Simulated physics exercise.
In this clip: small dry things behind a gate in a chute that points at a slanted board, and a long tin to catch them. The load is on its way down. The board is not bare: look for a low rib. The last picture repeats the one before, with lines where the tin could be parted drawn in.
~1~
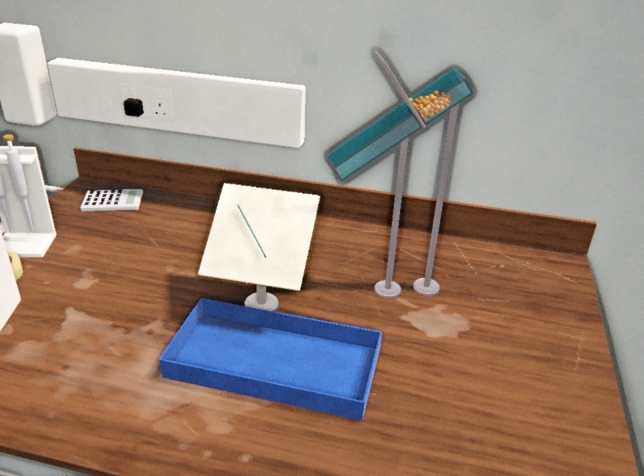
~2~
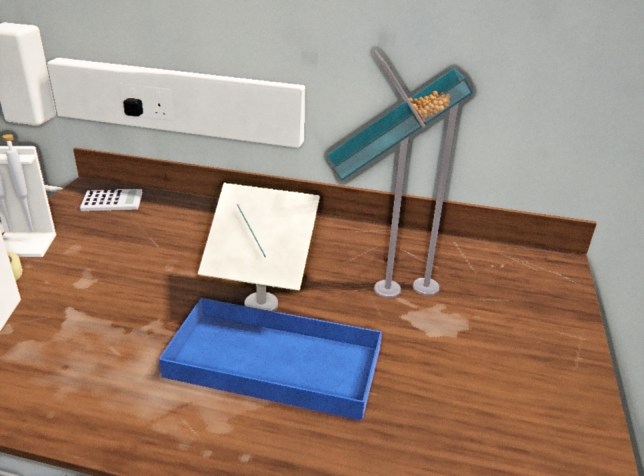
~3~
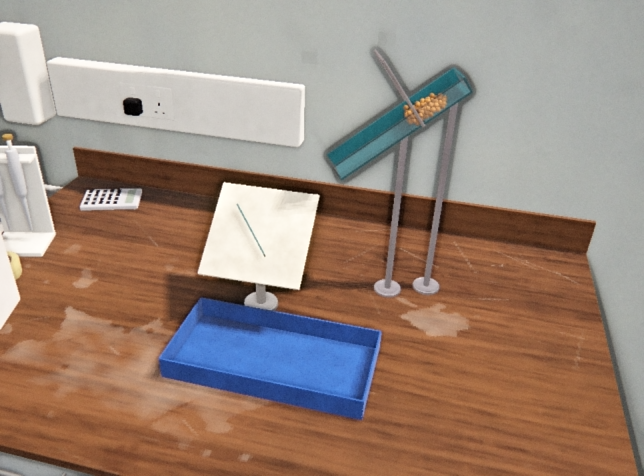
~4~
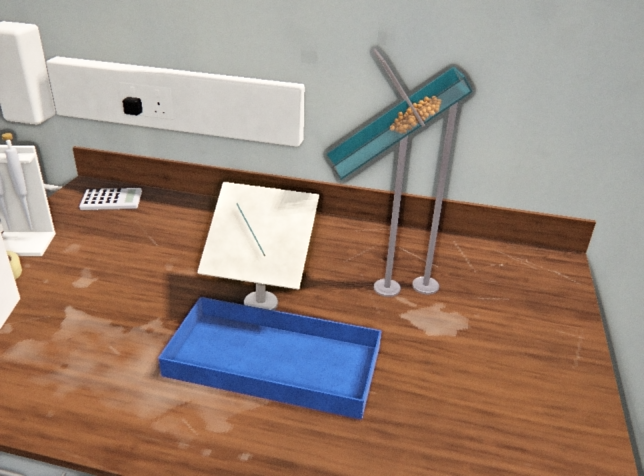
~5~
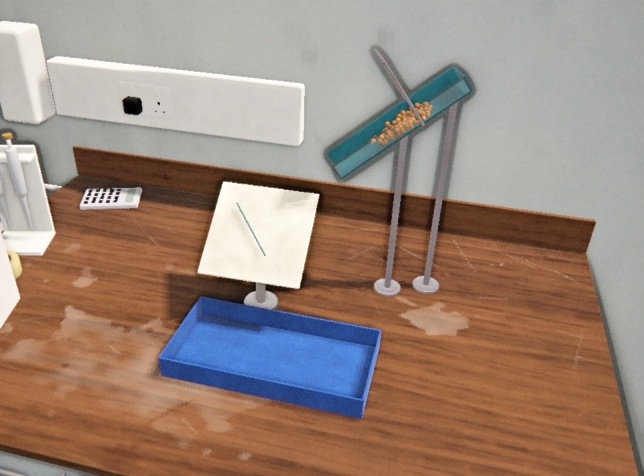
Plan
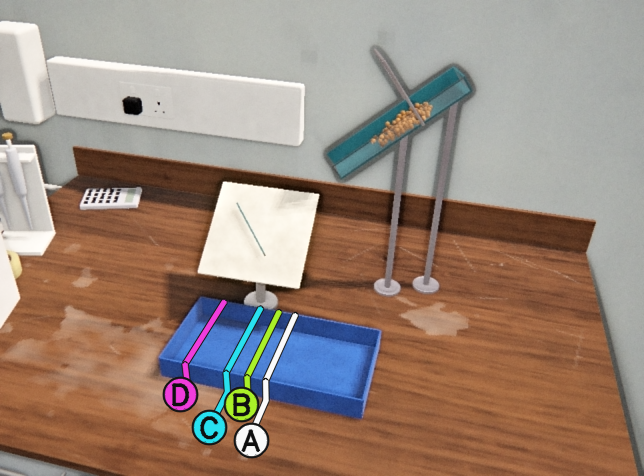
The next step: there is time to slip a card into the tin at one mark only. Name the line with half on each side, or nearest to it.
Line B.
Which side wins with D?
More lands on the right.
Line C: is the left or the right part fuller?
More lands on the right.
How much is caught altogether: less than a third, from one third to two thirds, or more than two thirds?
It is more than two thirds.
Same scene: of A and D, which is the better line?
The answer is A.
On the marked copy, line A crosses the front rim at (265, 380); line B crosses the front rim at (247, 376); line C crosses the front rim at (226, 371); line D crosses the front rim at (185, 363).
If A is chosen, of what is caught, the bulk on the left of the divider, a small share on the right.
If B is chosen, of what is caught, close to a third on the left of the divider, close to two thirds on the right.
If C is chosen, of what is caught, only a few on the left of the divider, all but a few on the right.
If D is chosen, of what is caught, none at all on the left of the divider, the whole lot on the right.
